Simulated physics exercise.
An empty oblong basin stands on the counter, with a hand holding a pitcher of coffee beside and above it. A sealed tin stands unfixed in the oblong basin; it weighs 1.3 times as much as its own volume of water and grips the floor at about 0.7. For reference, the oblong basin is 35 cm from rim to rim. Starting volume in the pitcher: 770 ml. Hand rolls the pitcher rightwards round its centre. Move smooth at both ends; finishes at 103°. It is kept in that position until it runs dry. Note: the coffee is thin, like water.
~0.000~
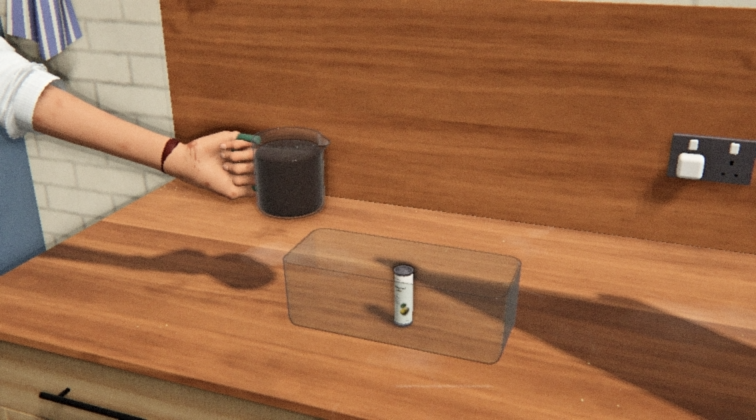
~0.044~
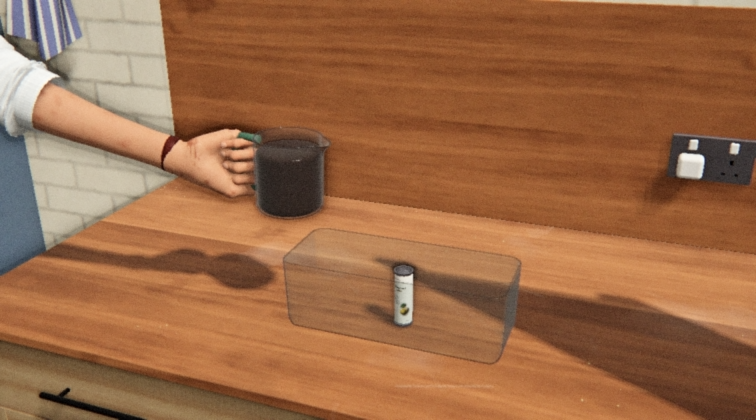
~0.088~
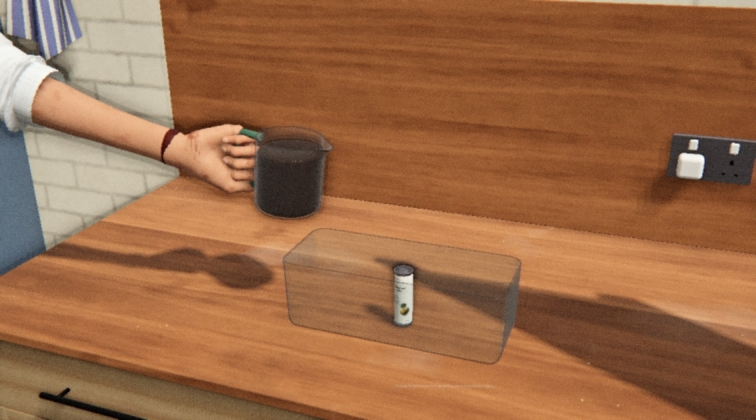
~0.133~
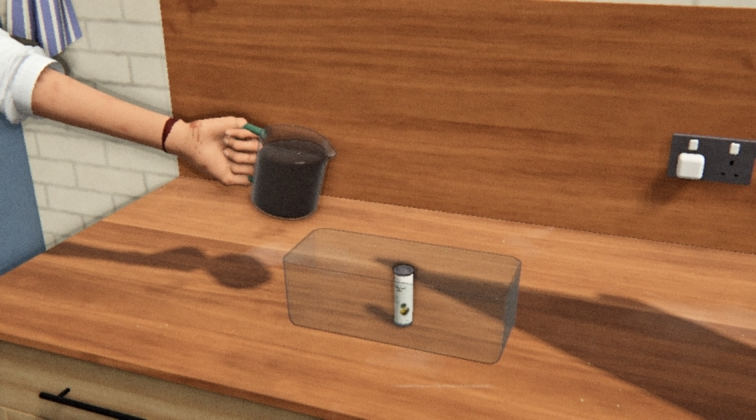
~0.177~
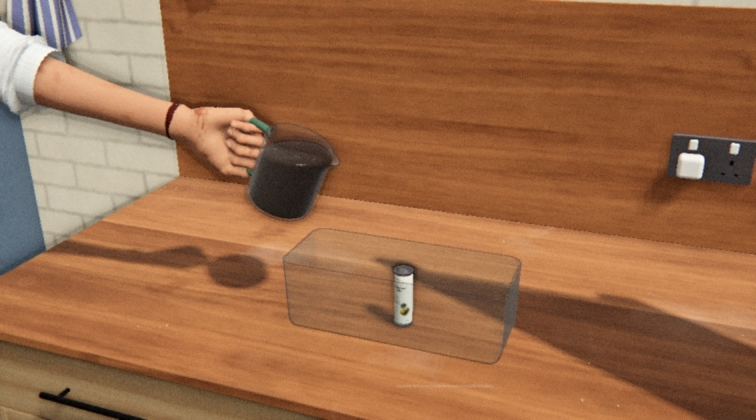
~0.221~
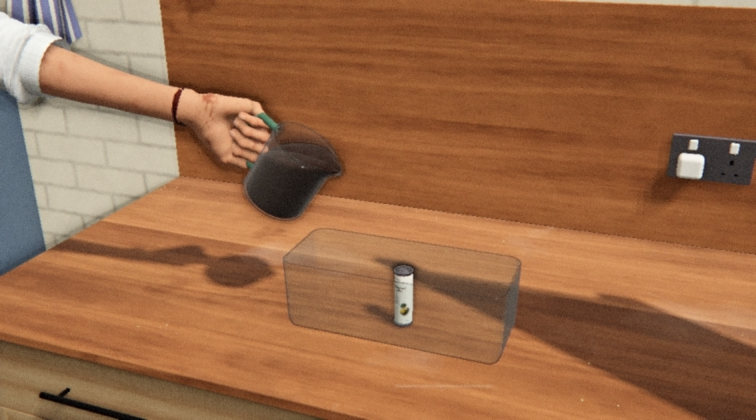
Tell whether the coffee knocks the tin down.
Odds are it weathers it.
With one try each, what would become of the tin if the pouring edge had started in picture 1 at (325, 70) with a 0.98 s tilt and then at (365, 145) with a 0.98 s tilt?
Run one: It tumbles. Run two: It tumbles.
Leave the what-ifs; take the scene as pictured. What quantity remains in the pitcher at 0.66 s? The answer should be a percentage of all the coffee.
About 18 percent.
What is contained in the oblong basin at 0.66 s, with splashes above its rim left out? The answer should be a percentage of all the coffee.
70 %, more or less.
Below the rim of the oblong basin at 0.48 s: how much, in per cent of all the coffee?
About 20%.
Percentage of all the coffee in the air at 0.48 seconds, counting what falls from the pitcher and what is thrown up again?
Roughly 24 percent.
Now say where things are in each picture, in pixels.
Tilt 0°; pouring edge (329, 143); surface from (261, 146) to (320, 153); the oblong basin's rim runs from (299, 244) to (514, 279); the tin's top is at (404, 273), in the first picture.
Tilt 2°; pouring edge (330, 144); surface from (261, 146) to (321, 153), in the second picture.
Tilt 6°; pouring edge (333, 148); surface from (263, 145) to (323, 154), in the third picture.
Tilt 13°; pouring edge (336, 155); surface from (264, 147) to (326, 156), in the fourth picture.
Tilt 23°; pouring edge (339, 164); surface from (265, 154) to (331, 159), in the fifth picture.
Tilt 34°; pouring edge (342, 175); surface from (259, 162) to (339, 167), in the sixth picture.
After 0.48 s the tilt is 96° and 57 per cent is still to pour; the tin stands where it began.
After 0.66 s the tilt is 103° and 17 per cent is still to pour; the tin stands where it began.
After 0.86 s the tilt is 103° and 4 per cent is still to pour; the tin stands where it began.
After 1.07 s the tilt is 103° and 1 per cent is still to pour; the tin stands where it began.
In the end the tin stands where it began.
